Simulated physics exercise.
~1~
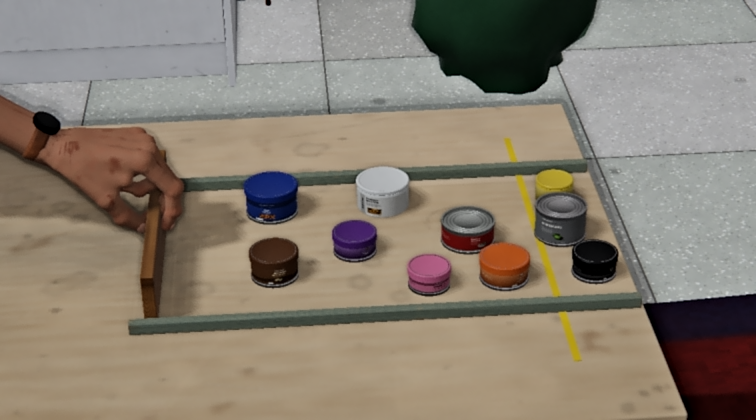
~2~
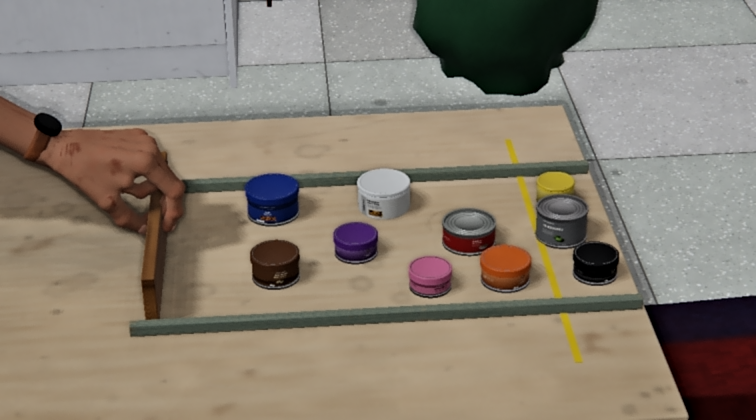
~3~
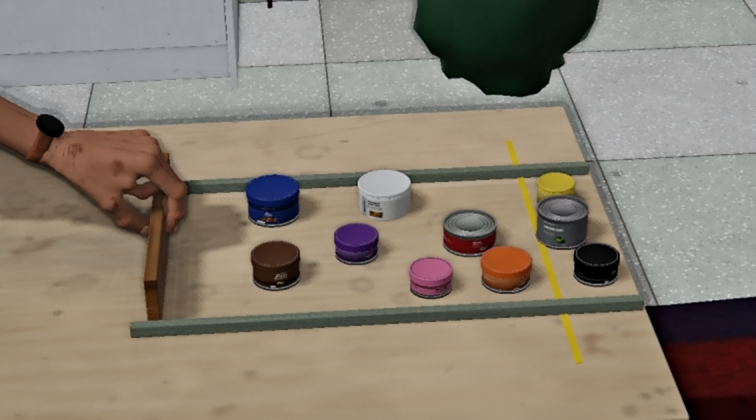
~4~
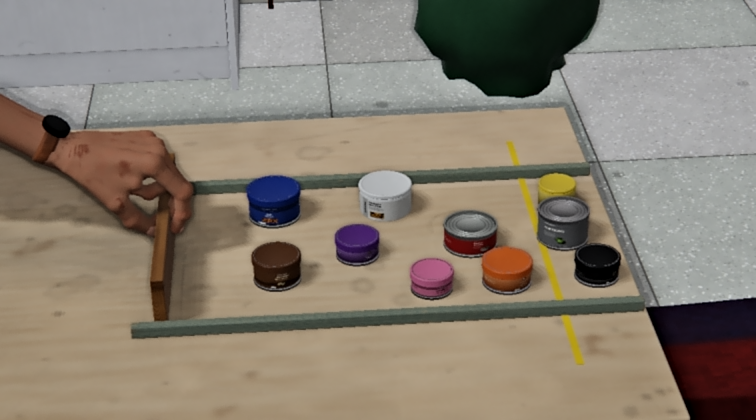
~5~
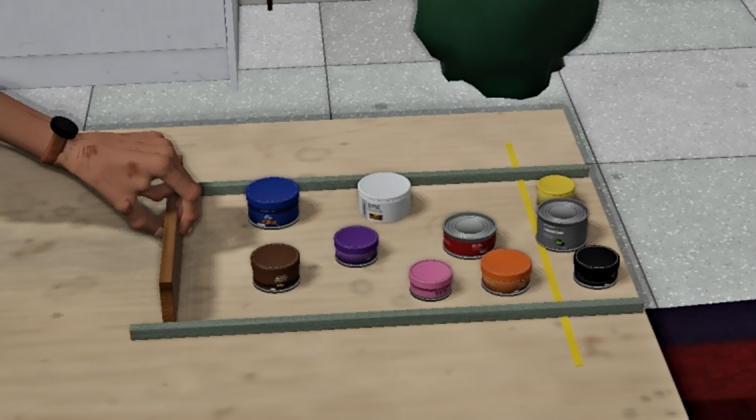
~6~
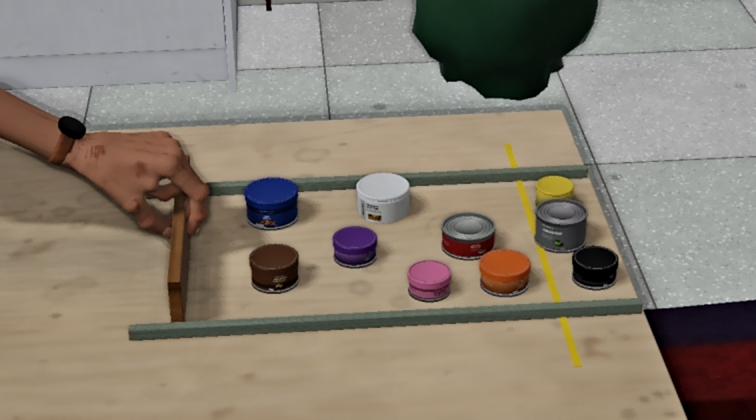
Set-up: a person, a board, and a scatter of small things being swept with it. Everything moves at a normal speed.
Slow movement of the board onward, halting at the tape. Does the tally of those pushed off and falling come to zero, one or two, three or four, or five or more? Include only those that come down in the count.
Pushes off three or four.
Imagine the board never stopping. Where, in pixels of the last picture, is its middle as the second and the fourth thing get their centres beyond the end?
About (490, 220), then about (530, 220).
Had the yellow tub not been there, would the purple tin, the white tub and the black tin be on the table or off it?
Purple tin: Still there; white tub: Over the edge; black tin: Over the edge.
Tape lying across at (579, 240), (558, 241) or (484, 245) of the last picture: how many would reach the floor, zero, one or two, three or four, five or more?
Lab note - count at each of the three spots: At least five; 5 or more; none.
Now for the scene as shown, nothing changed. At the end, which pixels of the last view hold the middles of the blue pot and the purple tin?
First (552, 190), then (560, 233).
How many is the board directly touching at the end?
All in all, 4.
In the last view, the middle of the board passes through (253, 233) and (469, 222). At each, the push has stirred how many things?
Answer - first 2, then 9.
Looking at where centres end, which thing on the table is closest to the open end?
The one you want is the red pot.
A little later, none off yet; black tin at rest near (595, 268); yellow tub at rest near (555, 195); grey tin at rest near (561, 226).
Next, none off yet; black tin moving near (607, 267); yellow tub shifted about its own width near (598, 194); grey tin shifted about its own width near (607, 222).
When it is over, the number that fall off is three or four; down, white tub, grey tin, yellow tub and black tin.
